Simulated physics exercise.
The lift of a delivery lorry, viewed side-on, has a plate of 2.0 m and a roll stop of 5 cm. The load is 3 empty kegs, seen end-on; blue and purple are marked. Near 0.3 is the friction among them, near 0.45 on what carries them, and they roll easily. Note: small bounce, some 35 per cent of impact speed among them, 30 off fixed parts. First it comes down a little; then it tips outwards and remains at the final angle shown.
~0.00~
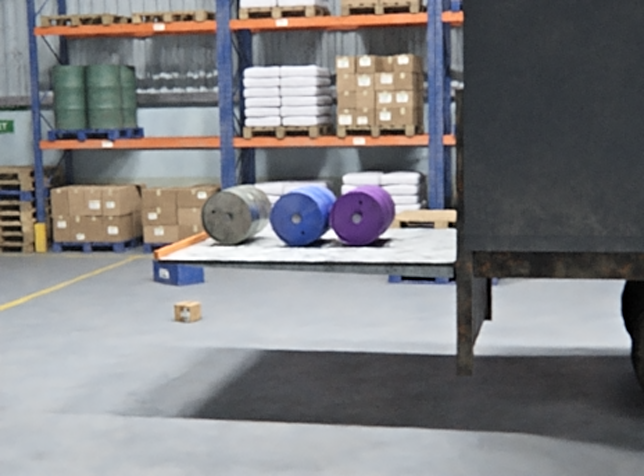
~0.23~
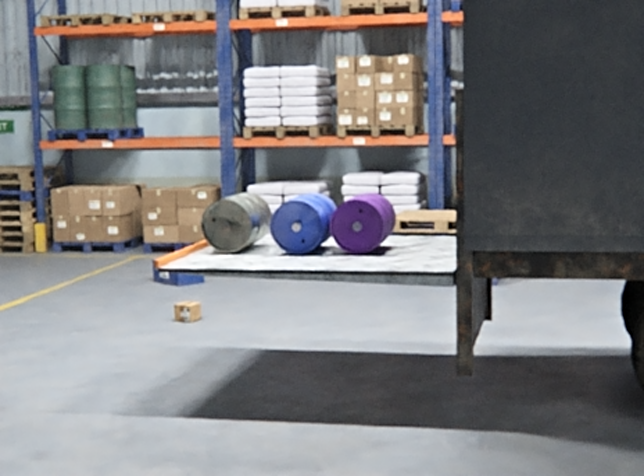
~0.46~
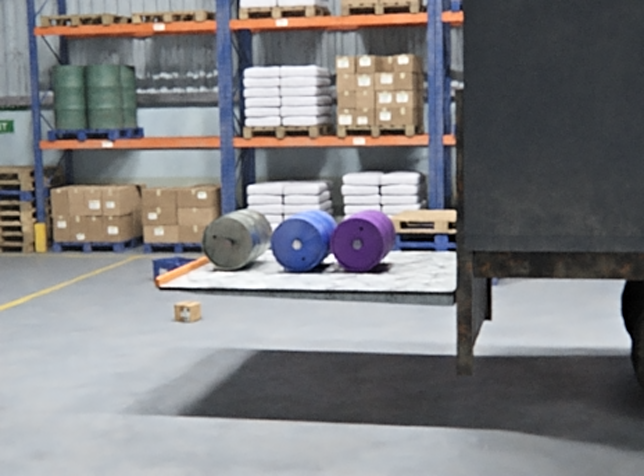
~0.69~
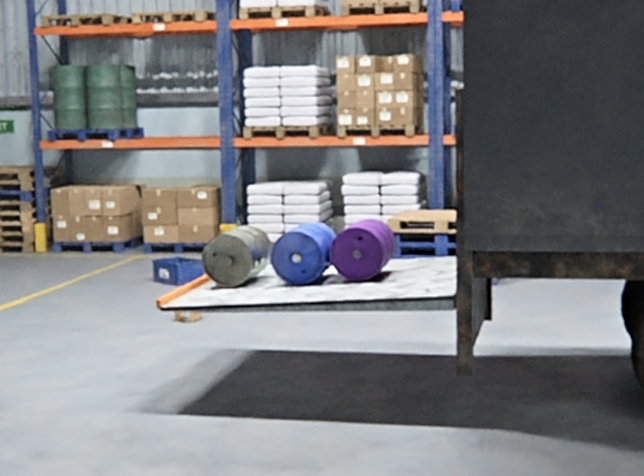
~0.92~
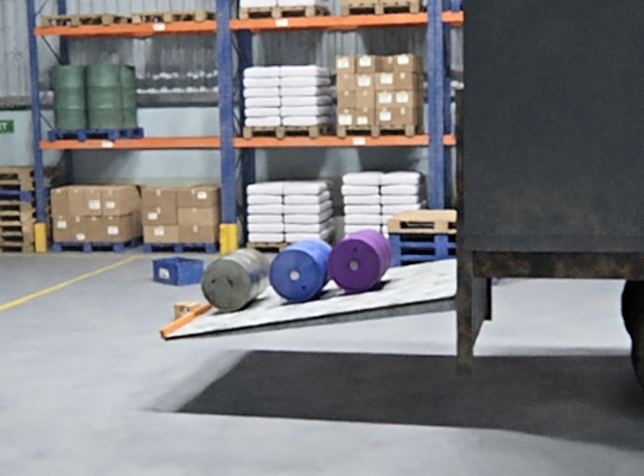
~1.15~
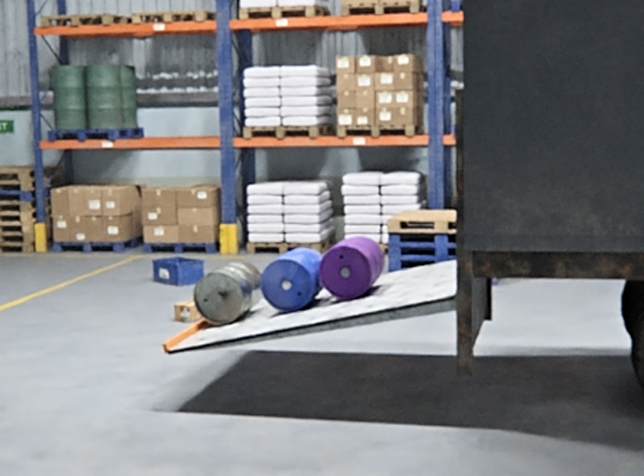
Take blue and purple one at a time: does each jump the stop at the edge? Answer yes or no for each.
Blue keg: Yes, purple: Yes.
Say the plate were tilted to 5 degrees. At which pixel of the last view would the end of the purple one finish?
I'd put it somewhere around (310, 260).
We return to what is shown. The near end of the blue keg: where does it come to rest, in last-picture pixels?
Near pixel (162, 357).
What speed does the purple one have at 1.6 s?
I'd put it near 0.9 m/s.
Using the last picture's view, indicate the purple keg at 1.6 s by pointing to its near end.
Near (304, 281).
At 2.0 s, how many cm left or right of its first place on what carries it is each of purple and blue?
By then purple is 60 left of its start, and blue is 55 left of its start.
Then, 1.6 s in, blue is on the plate, 45 cm from the stop, rolling left; purple is on the plate, 85 cm from the stop, rolling left; 0 over the stop so far.
Then, 2.0 s in, blue is on the plate, 25 cm from the stop, rolling left; purple is on the plate, 65 cm from the stop, rolling left; 1 over the stop so far.
Then, 2.5 s in, blue is over the stop and falling; purple is on the plate, 25 cm from the stop, rolling left; 2 over the stop so far.
Then, 3.0 s in, blue is off the lift, on the ground; purple is over the stop and falling; 3 over the stop so far.
In the end (5.7 s), blue is off the lift, on the ground; purple is on the ground; 3 over the stop so far.
